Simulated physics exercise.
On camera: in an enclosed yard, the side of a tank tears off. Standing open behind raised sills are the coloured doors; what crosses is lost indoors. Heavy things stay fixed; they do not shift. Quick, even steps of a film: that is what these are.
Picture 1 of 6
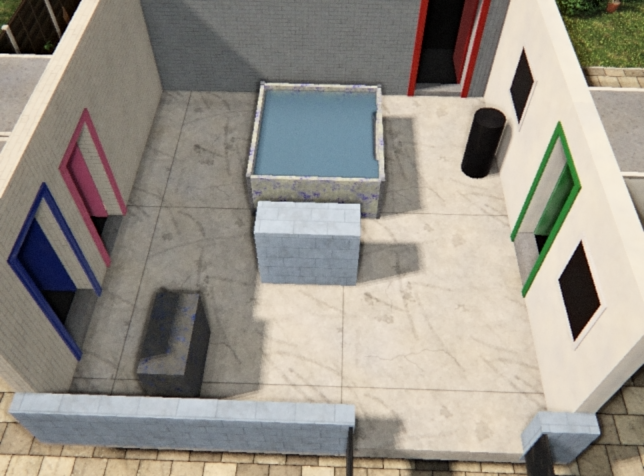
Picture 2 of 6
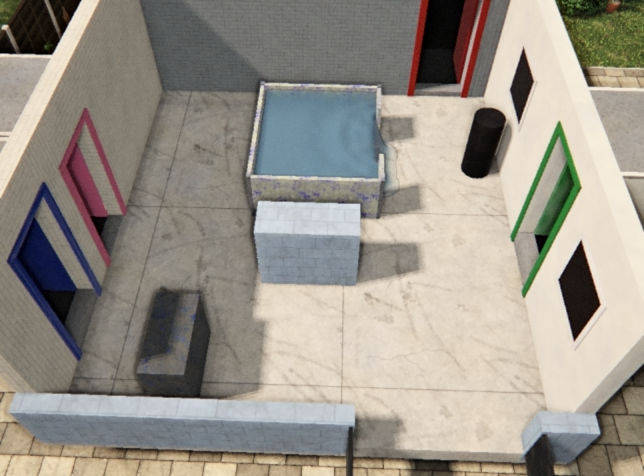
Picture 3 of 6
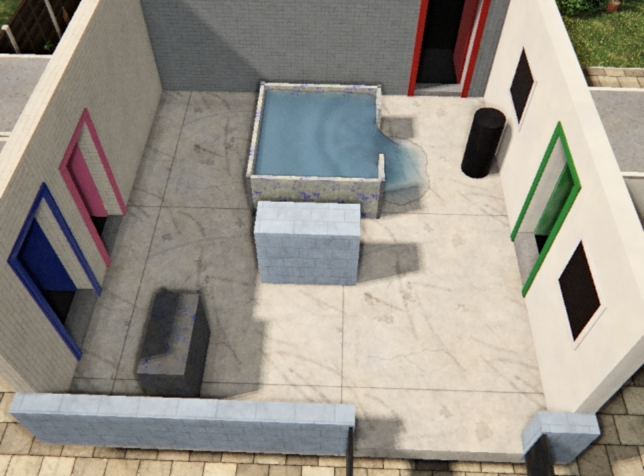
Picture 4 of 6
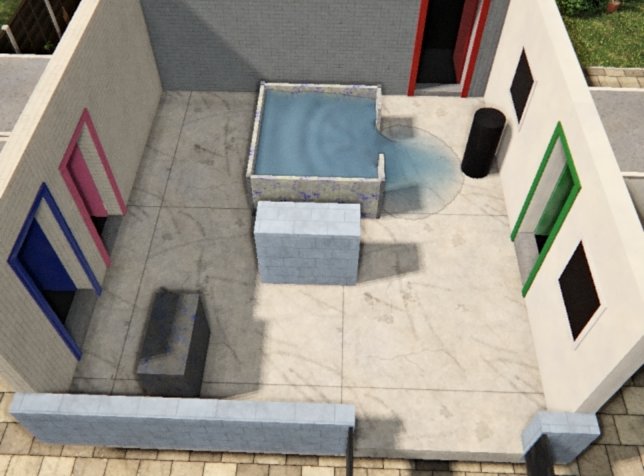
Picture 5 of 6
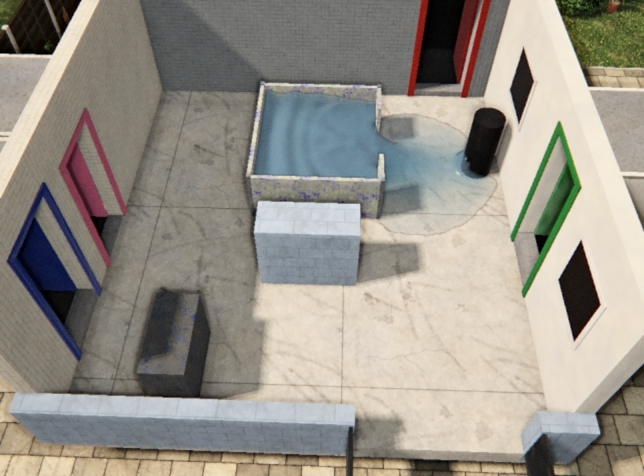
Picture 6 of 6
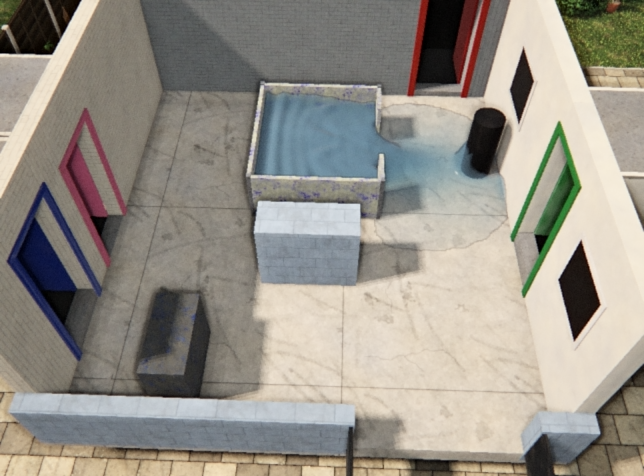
In this clip, a tank of water stands in a walled yard with coloured doorways until part of its right side opens, and water pours out, spreading rightward across the floor and around a dark cylinder while ripples cross the tank.
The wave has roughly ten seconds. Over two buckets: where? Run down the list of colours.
Outcome: Red door: Limit exceeded. Green door: Limit not exceeded. Blue door: Limit not exceeded. Pink door: Limit not exceeded.
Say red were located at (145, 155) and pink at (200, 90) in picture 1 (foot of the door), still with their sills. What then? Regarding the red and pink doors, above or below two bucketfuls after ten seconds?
Red door: Stays below the line; pink door: Crosses the line.
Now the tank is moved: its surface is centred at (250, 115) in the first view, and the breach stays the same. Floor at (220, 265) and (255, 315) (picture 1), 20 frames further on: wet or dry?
The first spot is left dry, the second left dry.
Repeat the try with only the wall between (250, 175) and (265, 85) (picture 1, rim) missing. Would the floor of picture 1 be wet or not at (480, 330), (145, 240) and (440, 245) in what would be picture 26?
Taking the points in order: Unwetted, swamped and unwetted.
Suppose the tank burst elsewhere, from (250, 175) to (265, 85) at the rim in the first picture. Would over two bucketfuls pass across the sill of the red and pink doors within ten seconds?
Note - red door: Short of the mark, pink door: Past the mark.
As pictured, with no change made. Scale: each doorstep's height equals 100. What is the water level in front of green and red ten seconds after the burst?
Depth ratios, approx.: 20 and 60 percent.
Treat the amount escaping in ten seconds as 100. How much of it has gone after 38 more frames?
Share gone by then: About 65 %.
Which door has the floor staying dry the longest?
I'd go with the one in blue.
A moment on, water covers 20 % of the floor; the red door wet at the sill, nothing in, the green door wet at the sill, nothing in, the blue door not reached, the pink door not reached.
Next, water covers 30 % of the floor; the red door under two buckets in, the green door wet at the sill, nothing in, the blue door not reached, the pink door not reached.
Then, water covers 50 % of the floor; the red door far over two buckets in, the green door wet at the sill, nothing in, the blue door not reached, the pink door not reached.
Later, water covers 70 % of the floor; the red door far over two buckets in, the green door wet at the sill, nothing in, the blue door not reached, the pink door wet at the sill, nothing in.
In the end, water covers 90 % of the floor; the red door far over two buckets in, the green door wet at the sill, nothing in, the blue door wet at the sill, nothing in, the pink door wet at the sill, nothing in.
